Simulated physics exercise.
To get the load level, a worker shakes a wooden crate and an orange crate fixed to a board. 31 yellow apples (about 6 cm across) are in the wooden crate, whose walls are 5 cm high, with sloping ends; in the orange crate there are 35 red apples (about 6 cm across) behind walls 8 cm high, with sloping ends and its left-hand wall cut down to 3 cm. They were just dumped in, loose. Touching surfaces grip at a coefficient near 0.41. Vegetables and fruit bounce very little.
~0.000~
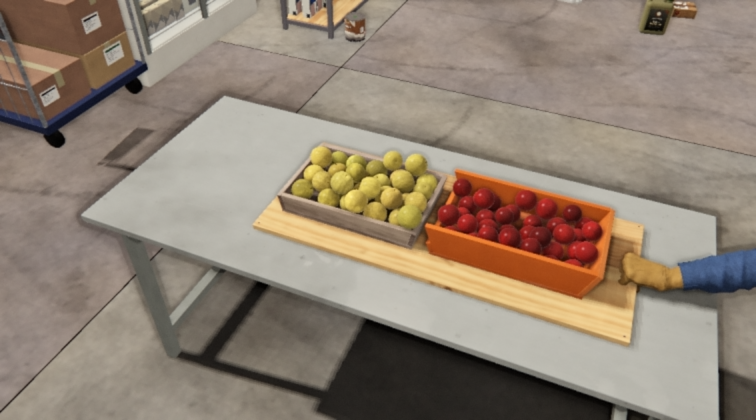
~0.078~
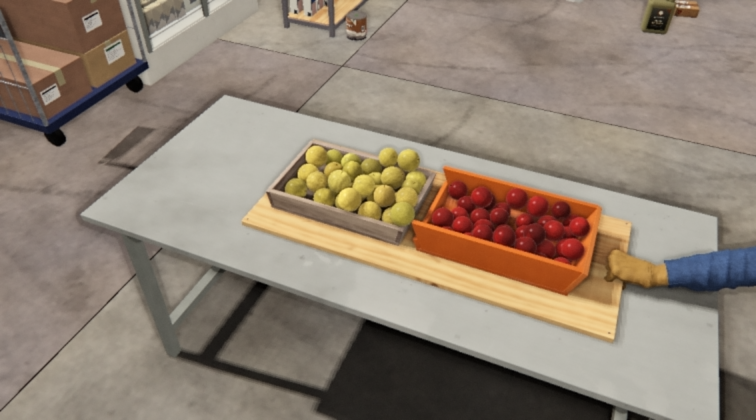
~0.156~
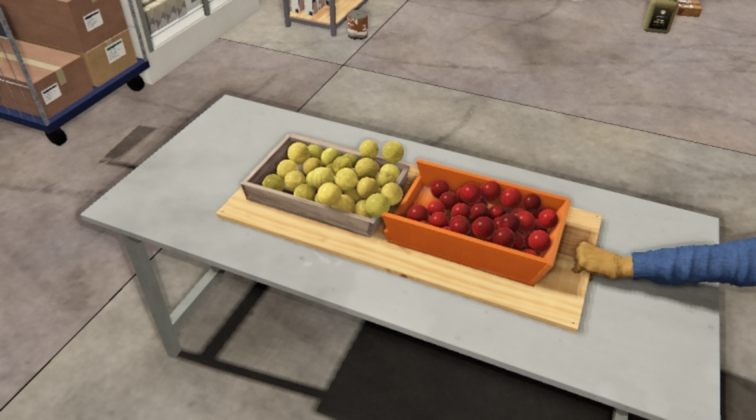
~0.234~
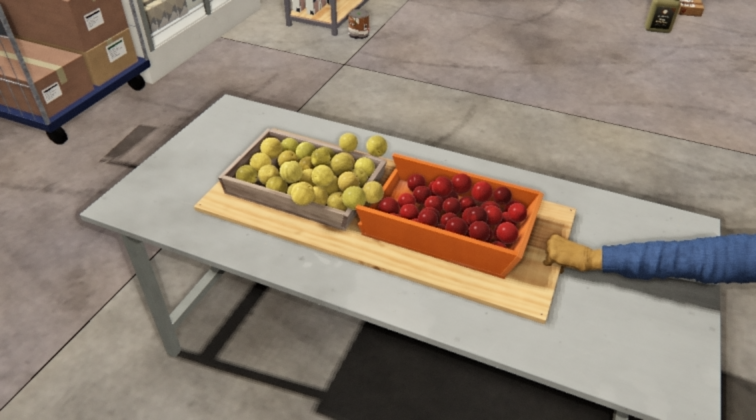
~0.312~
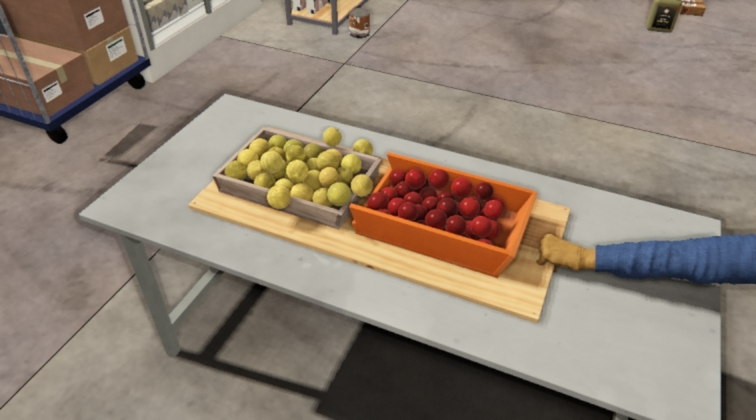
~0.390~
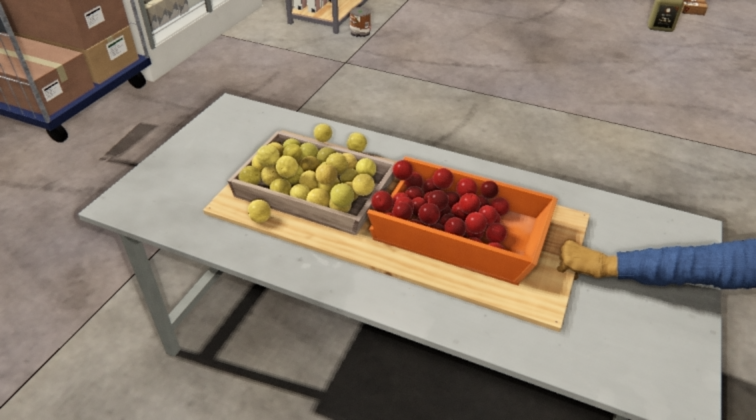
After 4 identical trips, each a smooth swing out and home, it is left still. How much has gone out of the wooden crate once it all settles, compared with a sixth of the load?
The spill ends up larger than a sixth.
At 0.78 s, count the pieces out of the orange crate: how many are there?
Roughly, out by then: Orange crate 0.
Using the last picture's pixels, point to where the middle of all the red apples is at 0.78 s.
The middle is around (484, 227).
After 0.78 s, 7 of 31 out of the wooden crate and 0 of 35 out of the orange crate.
After 1.27 s, 8 of 31 out of the wooden crate and 0 of 35 out of the orange crate.
After 1.95 s, 9 of 31 out of the wooden crate and 0 of 35 out of the orange crate.
Final count (at 2.83 s), 9 of 31 out of the wooden crate and 1 of 35 out of the orange crate. Asked share, 9 of 31, 29 per cent.
